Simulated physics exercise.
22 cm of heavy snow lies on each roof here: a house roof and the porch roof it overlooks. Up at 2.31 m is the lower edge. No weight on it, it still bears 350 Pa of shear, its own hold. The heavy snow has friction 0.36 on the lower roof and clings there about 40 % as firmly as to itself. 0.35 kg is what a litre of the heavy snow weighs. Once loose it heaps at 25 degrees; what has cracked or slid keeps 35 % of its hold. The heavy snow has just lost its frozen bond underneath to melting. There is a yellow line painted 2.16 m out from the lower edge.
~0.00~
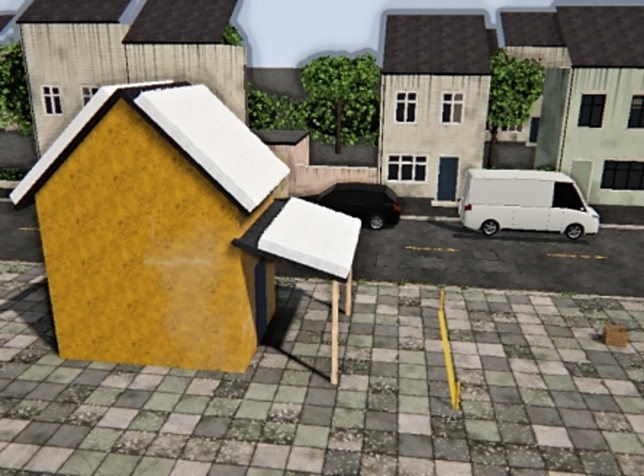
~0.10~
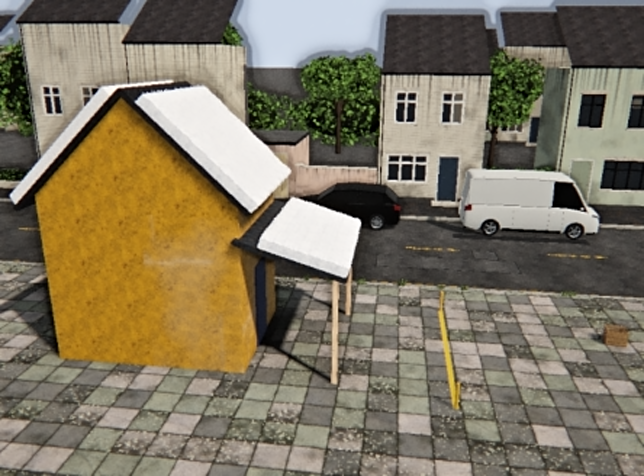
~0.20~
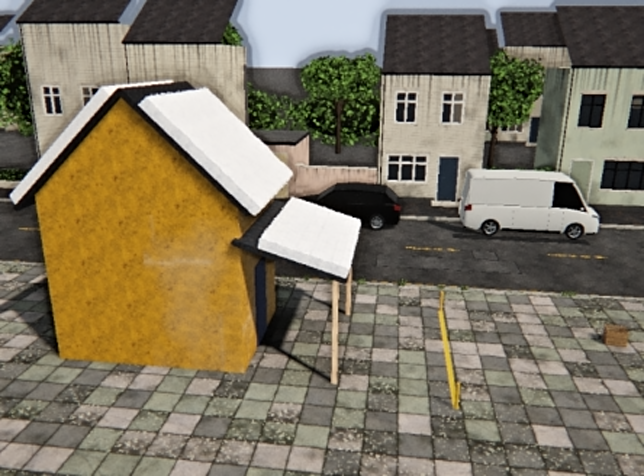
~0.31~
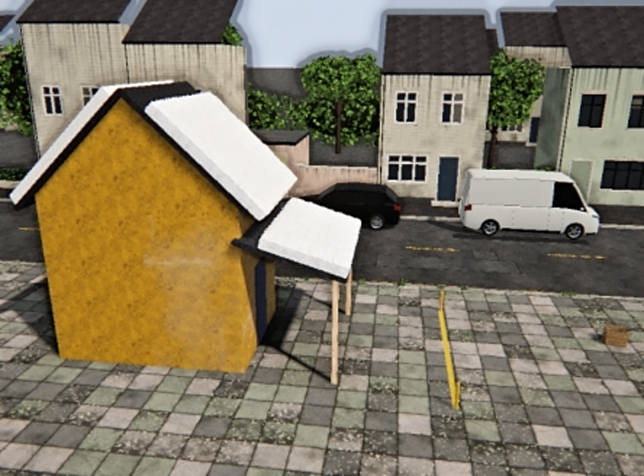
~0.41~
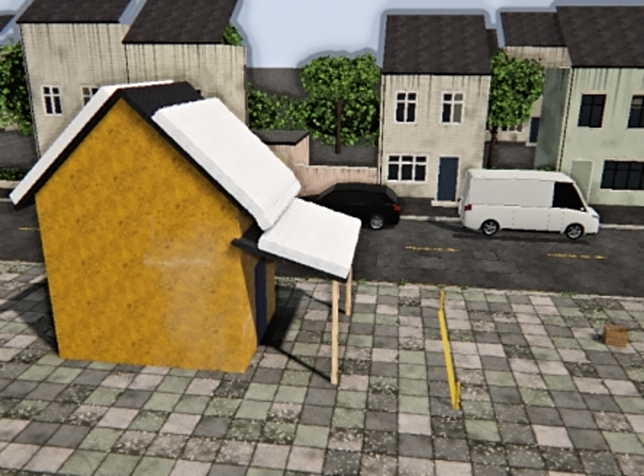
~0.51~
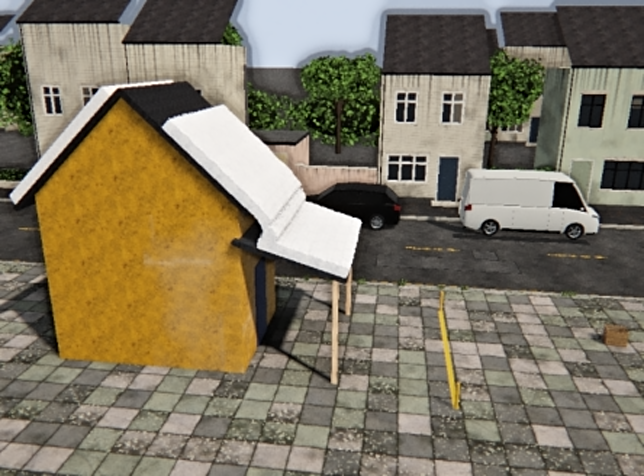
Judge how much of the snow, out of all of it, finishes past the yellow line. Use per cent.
The part past the yellow line is close to 25 %.
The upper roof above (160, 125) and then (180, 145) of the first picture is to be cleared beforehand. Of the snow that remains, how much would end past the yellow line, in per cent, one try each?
12 %, then 2 %.
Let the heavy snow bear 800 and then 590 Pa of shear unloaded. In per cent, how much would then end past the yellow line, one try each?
You'd see 2 percent the first time and 12 percent the second.
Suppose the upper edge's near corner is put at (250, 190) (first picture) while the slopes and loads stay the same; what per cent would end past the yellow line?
35 %.
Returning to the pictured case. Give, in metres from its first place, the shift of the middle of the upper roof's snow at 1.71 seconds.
About 4.0 m.
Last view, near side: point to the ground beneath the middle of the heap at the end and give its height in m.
Near (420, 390), some 0.3 m high.
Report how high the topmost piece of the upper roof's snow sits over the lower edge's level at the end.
0.7 m, give or take.
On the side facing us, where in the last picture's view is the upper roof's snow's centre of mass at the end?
Centre noted at roughly (416, 363).
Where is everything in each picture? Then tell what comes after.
The first picture shows leading edge of the heavy snow at (251, 210).
The second picture shows leading edge of the heavy snow at (252, 211), its middle shifted 2.8 cm.
The third picture shows leading edge of the heavy snow at (255, 203), its middle shifted 11 cm, 4 % of it past the upper edge, in one piece.
The fourth picture shows leading edge of the heavy snow at (260, 211), its middle shifted 24 cm, 9 % of it past the upper edge, in one piece.
The fifth picture shows leading edge of the heavy snow at (266, 221), its middle shifted 43 cm, 15 % of it past the upper edge, cracking.
The sixth picture shows leading edge of the heavy snow at (274, 232), its middle shifted 68 cm, 24 % of it past the upper edge, cracking.
After 1.06 s, none is below the lower edge and 0 % is past the line.
After 1.71 s, 40 % is below the lower edge and 0 % is past the line.
After 2.35 s, 76 % is below the lower edge and 20 % is past the line.
After 3.00 s, 78 % is below the lower edge and 25 % is past the line.
After 3.90 s, at the end, 80 % is below the lower edge and 25 % is past the line.
